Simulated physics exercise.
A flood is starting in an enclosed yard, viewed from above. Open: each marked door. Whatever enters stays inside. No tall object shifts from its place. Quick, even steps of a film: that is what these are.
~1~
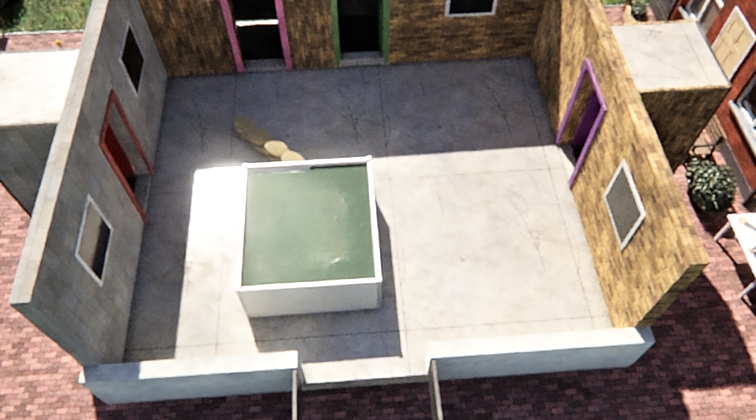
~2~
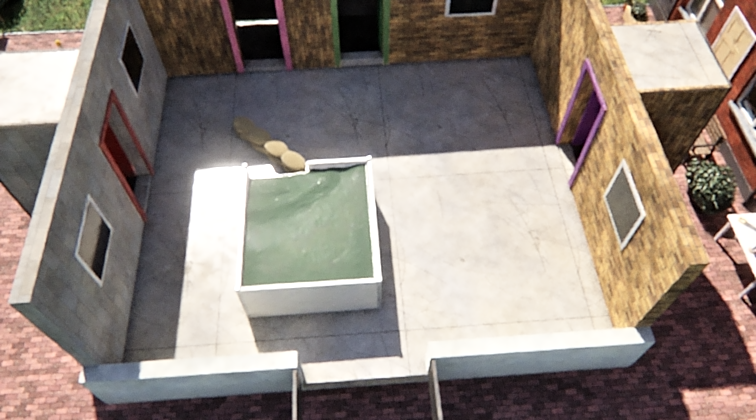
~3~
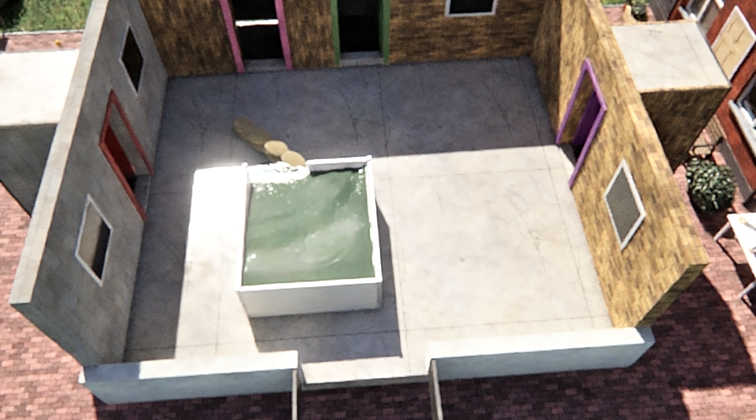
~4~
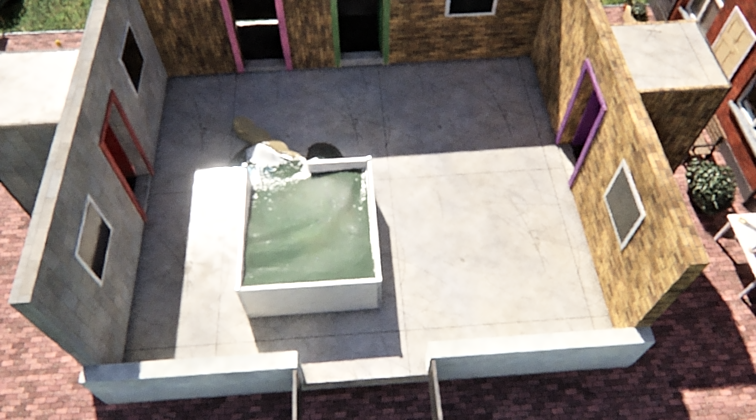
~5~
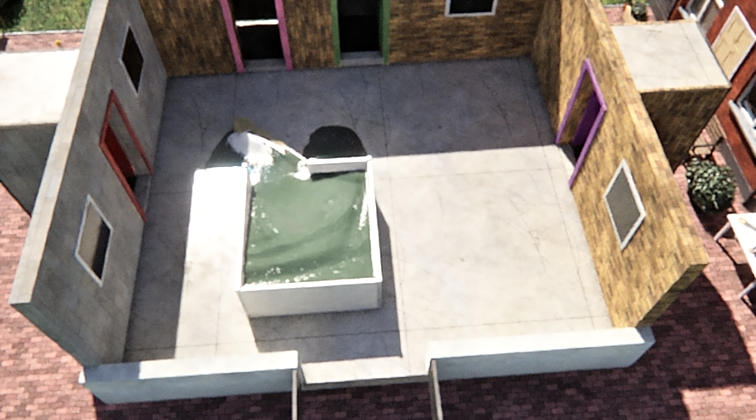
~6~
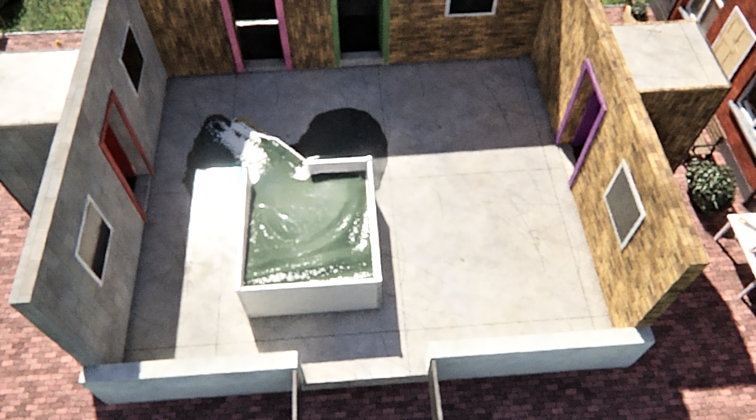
Green water surging in a white open tank, pouring through a gap in its far side and spreading across the walled yard.
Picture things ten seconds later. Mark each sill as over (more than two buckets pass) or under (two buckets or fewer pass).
The pink door is over, the red door is over, the green door is under, the purple door is over.
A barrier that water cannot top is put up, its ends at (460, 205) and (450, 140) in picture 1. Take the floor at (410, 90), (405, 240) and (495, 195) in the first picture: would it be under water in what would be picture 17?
Taking the points in order, they are inundated, high and dry and high and dry.
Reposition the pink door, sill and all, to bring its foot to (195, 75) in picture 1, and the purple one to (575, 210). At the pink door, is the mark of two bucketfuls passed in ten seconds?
I'd say the pink one tops it.
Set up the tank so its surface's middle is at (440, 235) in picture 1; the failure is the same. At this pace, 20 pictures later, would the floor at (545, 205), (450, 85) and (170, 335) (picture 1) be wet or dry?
One after the other: Untouched, reached, untouched.
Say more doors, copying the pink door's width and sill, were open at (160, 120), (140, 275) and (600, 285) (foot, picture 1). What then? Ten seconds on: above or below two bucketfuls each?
In order: Exceeds it, falls short, falls short.
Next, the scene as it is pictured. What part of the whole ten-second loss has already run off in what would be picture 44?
Roughly 50 %.
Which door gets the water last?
My answer: The purple-painted one.
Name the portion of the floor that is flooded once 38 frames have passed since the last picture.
Roughly 75 %.
A moment on, water covers 30 % of the floor; the pink door not reached, the red door wet at the sill, nothing in, the green door wet at the sill, nothing in, the purple door not reached.
Next, water covers 50 % of the floor; the pink door under two buckets in, the red door under two buckets in, the green door wet at the sill, nothing in, the purple door not reached.
Then, water covers 60 % of the floor; the pink door over two buckets in, the red door over two buckets in, the green door wet at the sill, nothing in, the purple door wet at the sill, nothing in.
Later, water covers 75 % of the floor; the pink door over two buckets in, the red door far over two buckets in, the green door wet at the sill, nothing in, the purple door over two buckets in.
In the end, water covers 95 % of the floor; the pink door over two buckets in, the red door far over two buckets in, the green door wet at the sill, nothing in, the purple door far over two buckets in.
